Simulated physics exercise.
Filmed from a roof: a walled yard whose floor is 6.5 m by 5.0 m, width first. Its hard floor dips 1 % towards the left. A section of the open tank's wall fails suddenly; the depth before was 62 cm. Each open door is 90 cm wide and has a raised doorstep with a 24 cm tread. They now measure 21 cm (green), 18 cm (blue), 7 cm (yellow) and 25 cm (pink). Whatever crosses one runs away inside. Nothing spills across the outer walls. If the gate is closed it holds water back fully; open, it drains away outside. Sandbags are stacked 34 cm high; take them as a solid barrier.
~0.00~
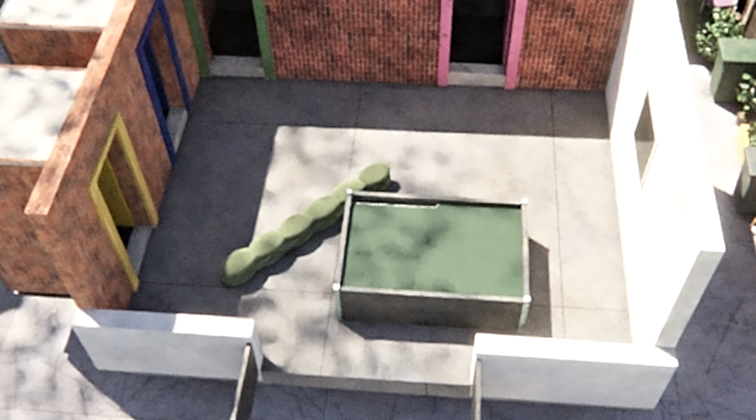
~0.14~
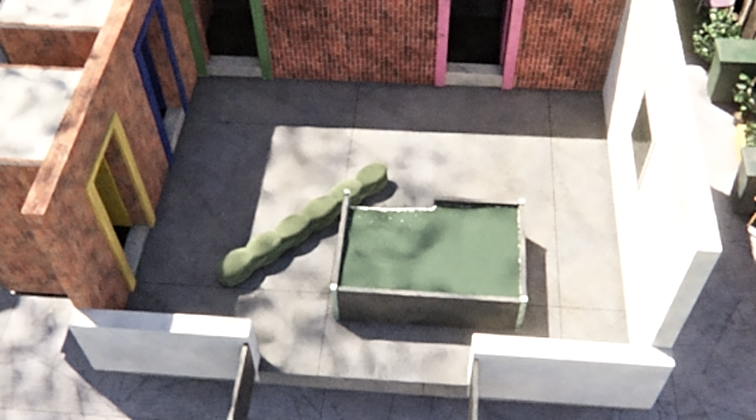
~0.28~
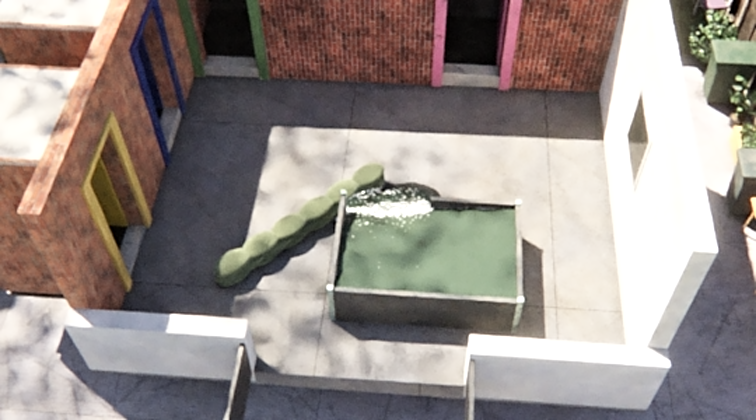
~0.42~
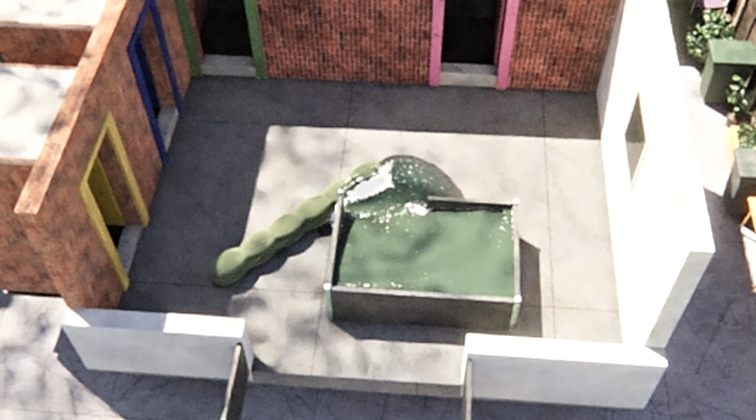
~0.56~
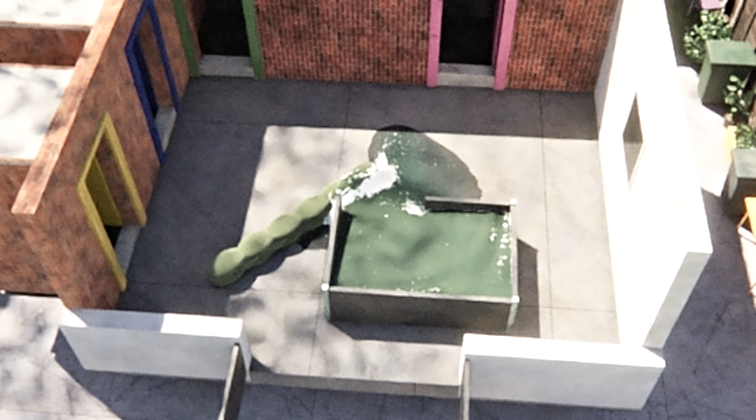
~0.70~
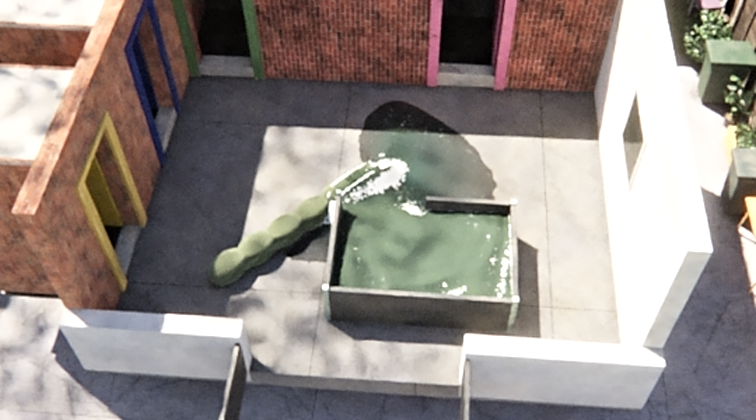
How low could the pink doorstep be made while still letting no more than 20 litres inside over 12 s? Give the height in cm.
It would have to be roughly 19 cm high.
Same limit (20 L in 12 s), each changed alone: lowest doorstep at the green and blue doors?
About 6.0 cm at green and 6.0 cm at blue.
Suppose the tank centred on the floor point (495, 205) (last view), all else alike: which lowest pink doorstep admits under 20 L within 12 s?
Then roughly 32 cm.
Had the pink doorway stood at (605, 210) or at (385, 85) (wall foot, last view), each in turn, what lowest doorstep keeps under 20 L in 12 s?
About 5.5 and 14.5 cm.
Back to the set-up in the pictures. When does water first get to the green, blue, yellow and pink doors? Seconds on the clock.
Green 2.2 s, blue 3.4 s, yellow 4.0 s, pink 1.1 s.
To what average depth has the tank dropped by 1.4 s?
Some 39 cm.
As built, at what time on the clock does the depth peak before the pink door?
Around 1.8 s.
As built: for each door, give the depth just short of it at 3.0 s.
Depths in cm: Green 4, blue 0, yellow 0, pink 18.
After 1.4 s water covers 25 % of the floor, deepest (49 cm) near (350, 211); 23 cm at the pink door, 0 litres in over its 25 cm doorstep.
After 3.0 s water covers 45 % of the floor, deepest (28 cm) near (561, 112); 18 cm at the pink door, 2 litres in over its 25 cm doorstep.
After 12.0 s water covers 95 % of the floor, deepest (10 cm) near (106, 344); 7 cm at the pink door, 3 litres in over its 25 cm doorstep.
At the pink door as built, the water arrived by 1.1 s and peaked near 26 cm at 1.8 s.
With a doorstep of 16.5 cm, 37 litres would have come in within the 12 s; with 22 cm, 8 litres. So under 20 litres takes about 19 cm.
